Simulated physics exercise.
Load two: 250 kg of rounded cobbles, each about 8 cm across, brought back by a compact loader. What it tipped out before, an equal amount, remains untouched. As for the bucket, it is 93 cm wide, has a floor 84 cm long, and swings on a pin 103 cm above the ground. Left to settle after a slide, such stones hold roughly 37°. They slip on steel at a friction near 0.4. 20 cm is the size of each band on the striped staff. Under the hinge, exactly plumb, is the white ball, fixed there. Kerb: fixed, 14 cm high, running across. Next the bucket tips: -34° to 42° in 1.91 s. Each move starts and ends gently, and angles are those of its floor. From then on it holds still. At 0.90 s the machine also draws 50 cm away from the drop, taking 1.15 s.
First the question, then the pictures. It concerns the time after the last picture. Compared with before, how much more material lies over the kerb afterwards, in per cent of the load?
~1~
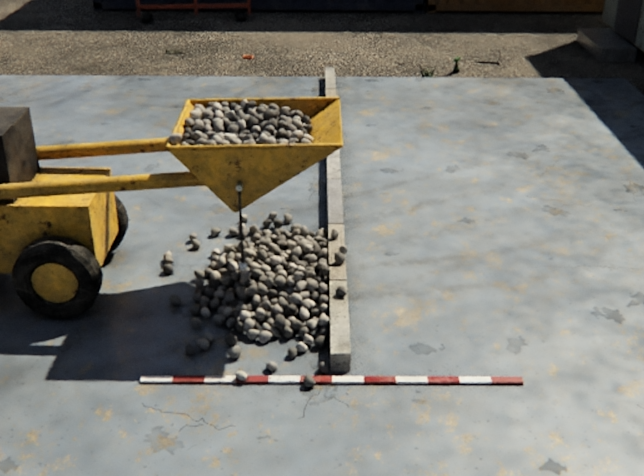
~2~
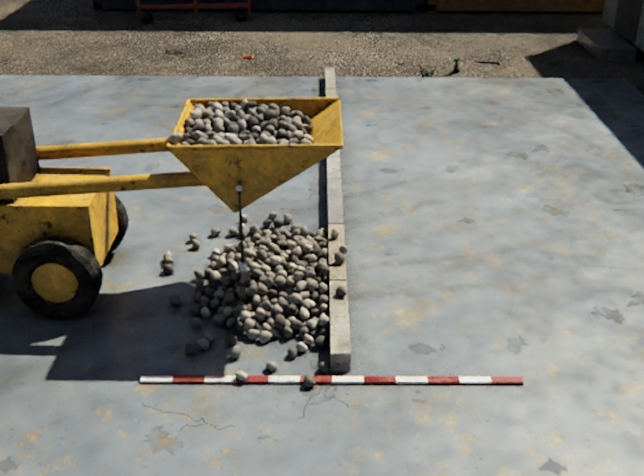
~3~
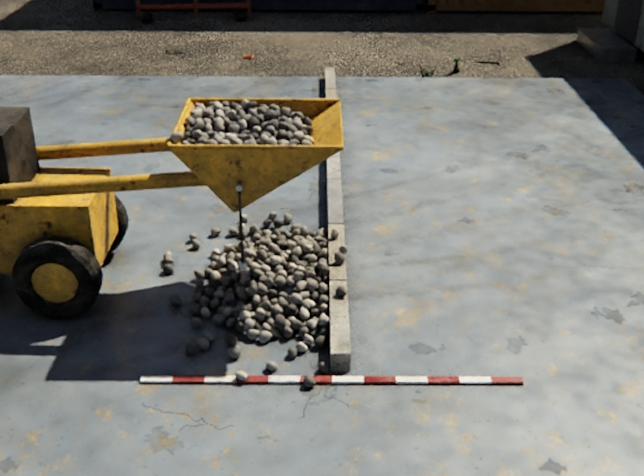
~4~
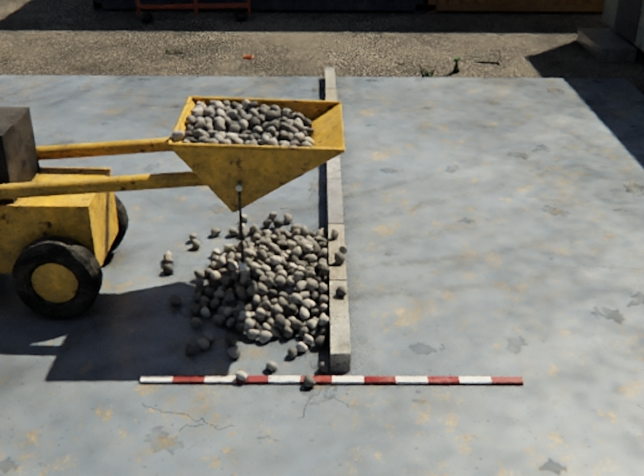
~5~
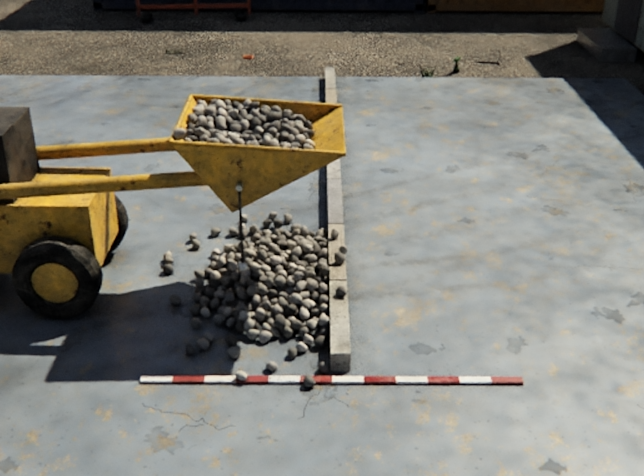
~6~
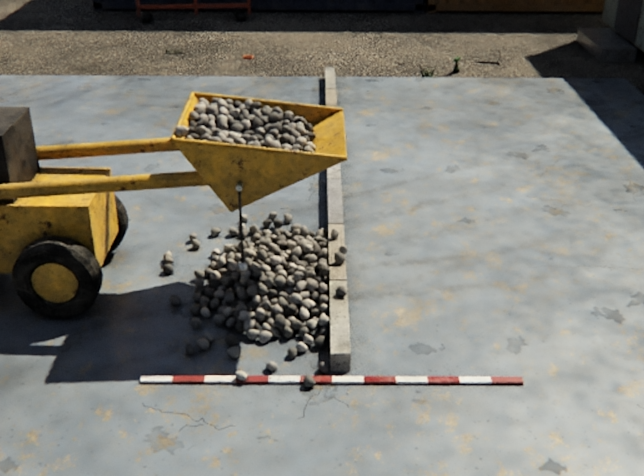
Some 8 per cent of a load more.
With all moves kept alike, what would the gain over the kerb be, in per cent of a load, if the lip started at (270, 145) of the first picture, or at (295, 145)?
Some 0 percent first and 0 percent second.
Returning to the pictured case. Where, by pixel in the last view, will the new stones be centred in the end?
Their centre rests close to (291, 263).
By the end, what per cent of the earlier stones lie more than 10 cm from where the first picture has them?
Close to 5 in a hundred of them.
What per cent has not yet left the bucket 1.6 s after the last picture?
Some 10 %, roughly, is held.
Then, 1.1 s after the last picture the floor is at 30°; in per cent of one load, 82 in the bucket, 118 on this side of the kerb; the foremost stones are at (337, 242).
Then, 1.6 s after the last picture the floor is at 42°; in per cent of one load, 9 in the bucket, 184 on this side of the kerb, 7 over the kerb; the foremost stones are at (404, 288).
Then, 2.1 s after the last picture the floor is at 42°; in per cent of one load, 0 in the bucket, 192 on this side of the kerb, 8 over the kerb; the foremost stones are at (430, 294).
Then, 4.6 s after the last picture the floor is at 42°; in per cent of one load, 0 in the bucket, 192 on this side of the kerb, 8 over the kerb; the foremost stones are at (432, 294). Net gain over the kerb, 8.
